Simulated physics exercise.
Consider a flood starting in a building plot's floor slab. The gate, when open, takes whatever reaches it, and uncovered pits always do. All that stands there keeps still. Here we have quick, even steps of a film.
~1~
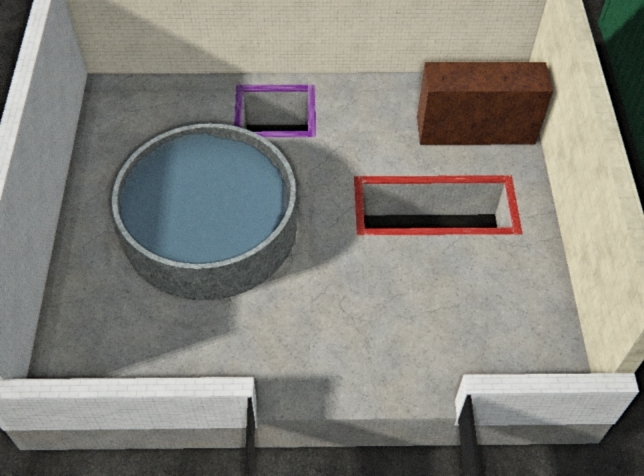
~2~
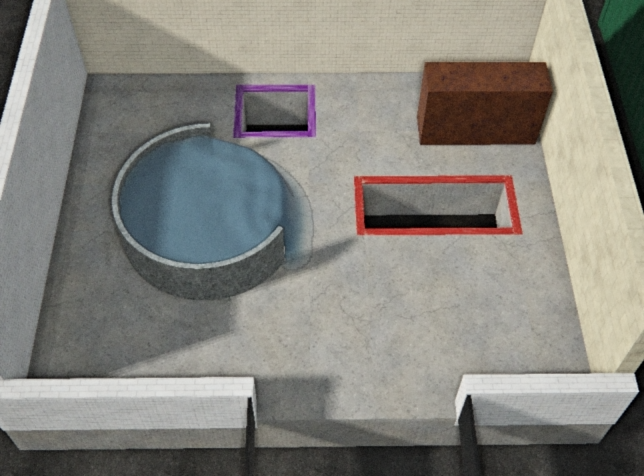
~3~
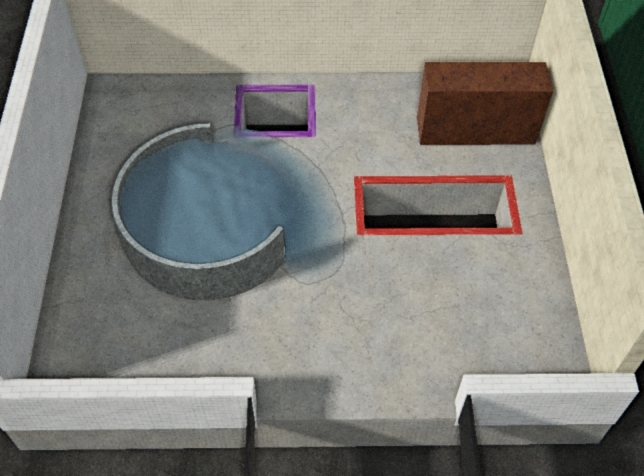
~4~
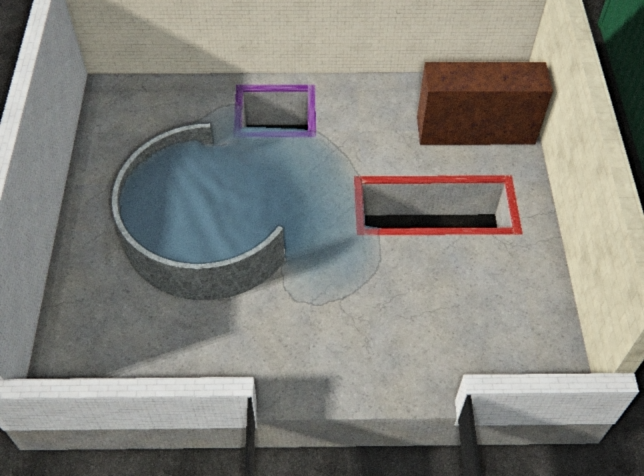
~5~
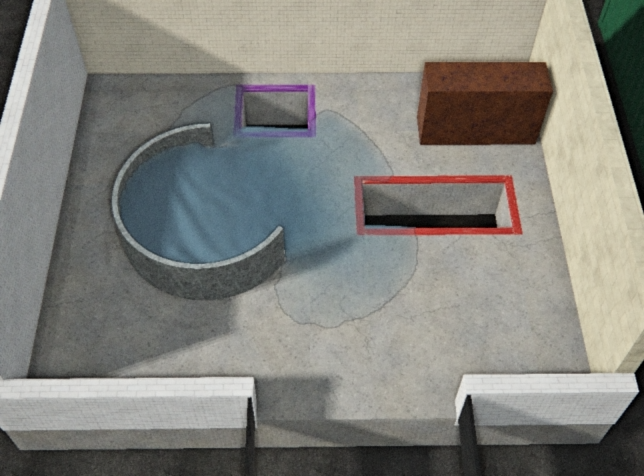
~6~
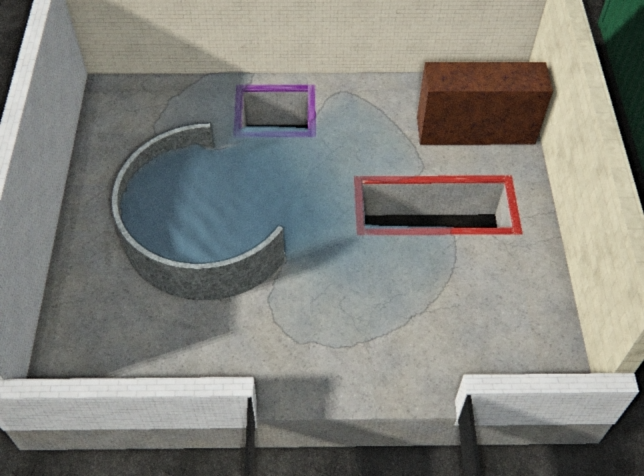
A round water tank opening on its right side, water pouring out and spreading across a walled concrete floor around two framed pits.
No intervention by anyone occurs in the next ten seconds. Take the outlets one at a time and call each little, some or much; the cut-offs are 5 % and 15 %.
In order: The gate catches little; the red pit catches much; the purple pit catches much.
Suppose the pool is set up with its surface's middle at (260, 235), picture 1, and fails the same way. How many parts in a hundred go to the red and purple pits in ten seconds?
Red 55 %, purple 14 %.
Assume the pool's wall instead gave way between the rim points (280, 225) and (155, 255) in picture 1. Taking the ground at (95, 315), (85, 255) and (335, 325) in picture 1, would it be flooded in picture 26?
Soaked, then soaked, then soaked.
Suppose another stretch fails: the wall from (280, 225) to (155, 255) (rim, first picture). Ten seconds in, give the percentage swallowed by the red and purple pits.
Parts in a hundred: Red 6, purple 8.
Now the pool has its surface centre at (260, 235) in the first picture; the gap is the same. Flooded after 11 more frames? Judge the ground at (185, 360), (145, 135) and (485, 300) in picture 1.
Checking the three spots, I get high and dry, high and dry, swamped.
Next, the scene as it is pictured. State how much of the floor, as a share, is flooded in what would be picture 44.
By my count, 70 percent.
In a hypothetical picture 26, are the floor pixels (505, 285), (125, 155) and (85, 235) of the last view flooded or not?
Note - in order: Inundated / not inundated / not inundated.
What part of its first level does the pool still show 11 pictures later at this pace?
That would be roughly 30 per cent.
A moment on, water covers 45 % of the floor; the gate 0 %, the red pit 8 %, the purple pit 10 %.
Next, water covers 50 % of the floor; the gate 0 %, the red pit 14 %, the purple pit 15 %.
Then, water covers 50 % of the floor; the gate 0 %, the red pit 21 %, the purple pit 19 %.
Later, water covers 70 % of the floor; the gate 1 %, the red pit 29 %, the purple pit 26 %.
In the end, water covers 85 % of the floor; the gate 3 %, the red pit 36 %, the purple pit 32 %.
